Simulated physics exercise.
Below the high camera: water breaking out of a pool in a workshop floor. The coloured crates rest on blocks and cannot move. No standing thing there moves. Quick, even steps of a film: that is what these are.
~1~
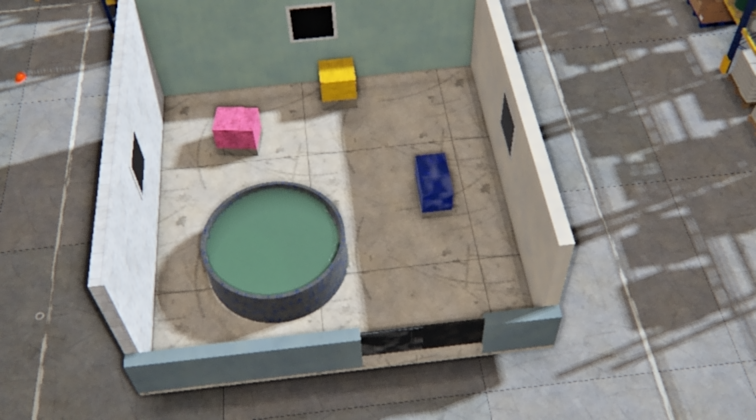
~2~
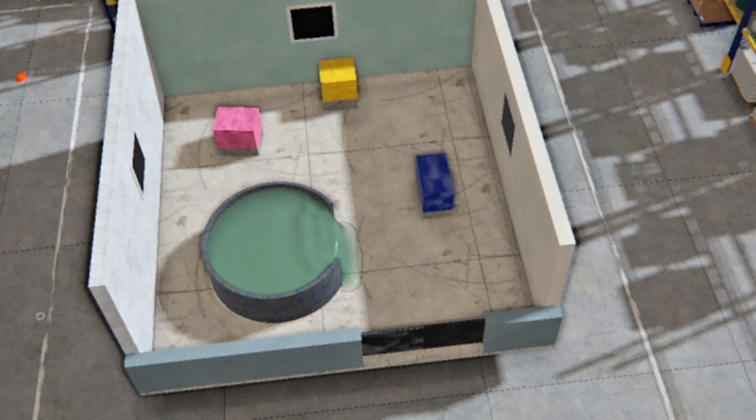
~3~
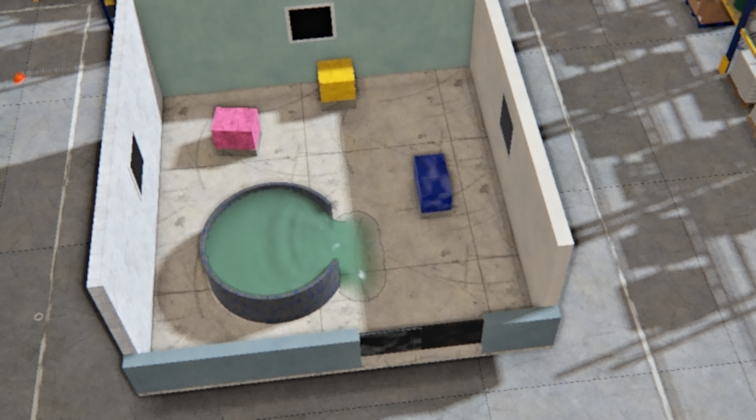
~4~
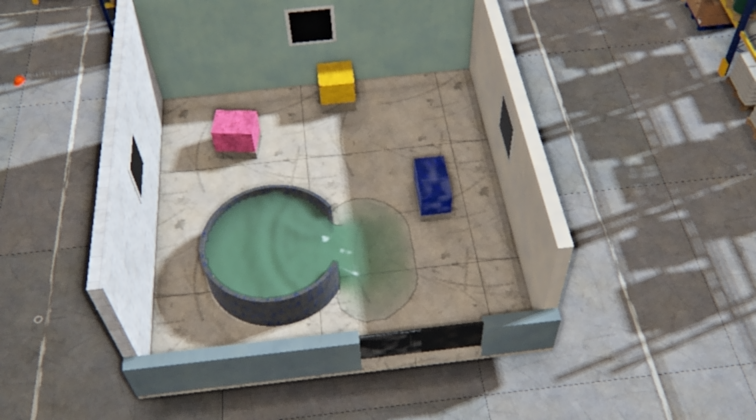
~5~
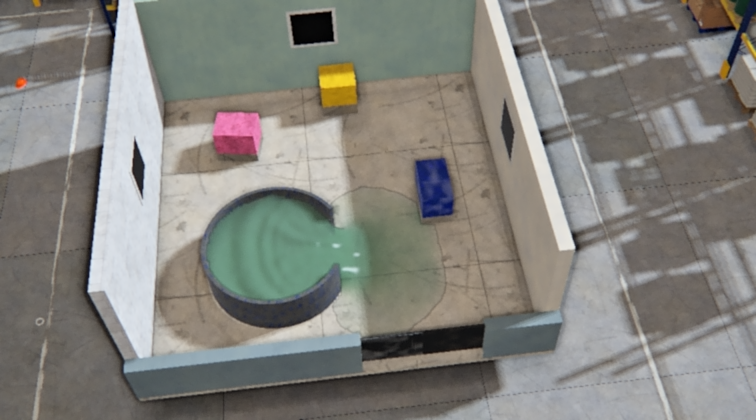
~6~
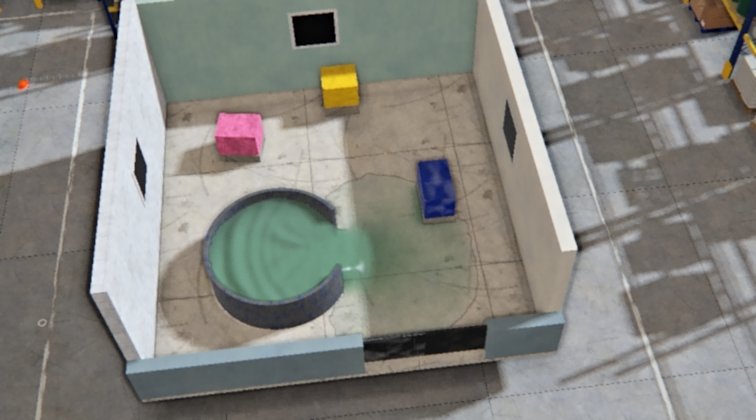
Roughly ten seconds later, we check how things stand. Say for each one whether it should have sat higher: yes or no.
Pink crate - no; yellow crate - no; blue crate - yes.
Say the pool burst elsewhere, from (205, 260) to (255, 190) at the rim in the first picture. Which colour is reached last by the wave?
Last: The blue one.
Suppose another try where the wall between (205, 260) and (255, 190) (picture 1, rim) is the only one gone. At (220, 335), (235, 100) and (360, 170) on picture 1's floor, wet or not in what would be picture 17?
Spot one inundated, spot two inundated, spot three spared.
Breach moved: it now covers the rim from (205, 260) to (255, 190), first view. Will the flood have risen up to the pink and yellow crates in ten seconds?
Log: Pink crate is doused; yellow crate is doused.
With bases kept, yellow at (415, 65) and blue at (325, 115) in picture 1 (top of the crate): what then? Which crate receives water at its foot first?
I'd say the yellow one comes first.
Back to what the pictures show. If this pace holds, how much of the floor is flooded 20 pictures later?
Estimated share: About 55 %.
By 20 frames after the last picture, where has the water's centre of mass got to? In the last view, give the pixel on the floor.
About (383, 244).
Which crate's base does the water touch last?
Easy - the pink crate.
A moment on, water covers 30 % of the floor; the pink crate not reached, the yellow crate not reached, the blue crate water round its plinth.
Next, water covers 45 % of the floor; the pink crate not reached, the yellow crate water round its plinth, the blue crate water round its plinth.
Then, water covers 55 % of the floor; the pink crate not reached, the yellow crate water round its plinth, the blue crate water round its plinth.
Later, water covers 75 % of the floor; the pink crate water round its plinth, the yellow crate water round its plinth, the blue crate water round its plinth.
In the end, water covers 100 % of the floor; the pink crate stayed above the water, the yellow crate stayed above the water, the blue crate was topped.
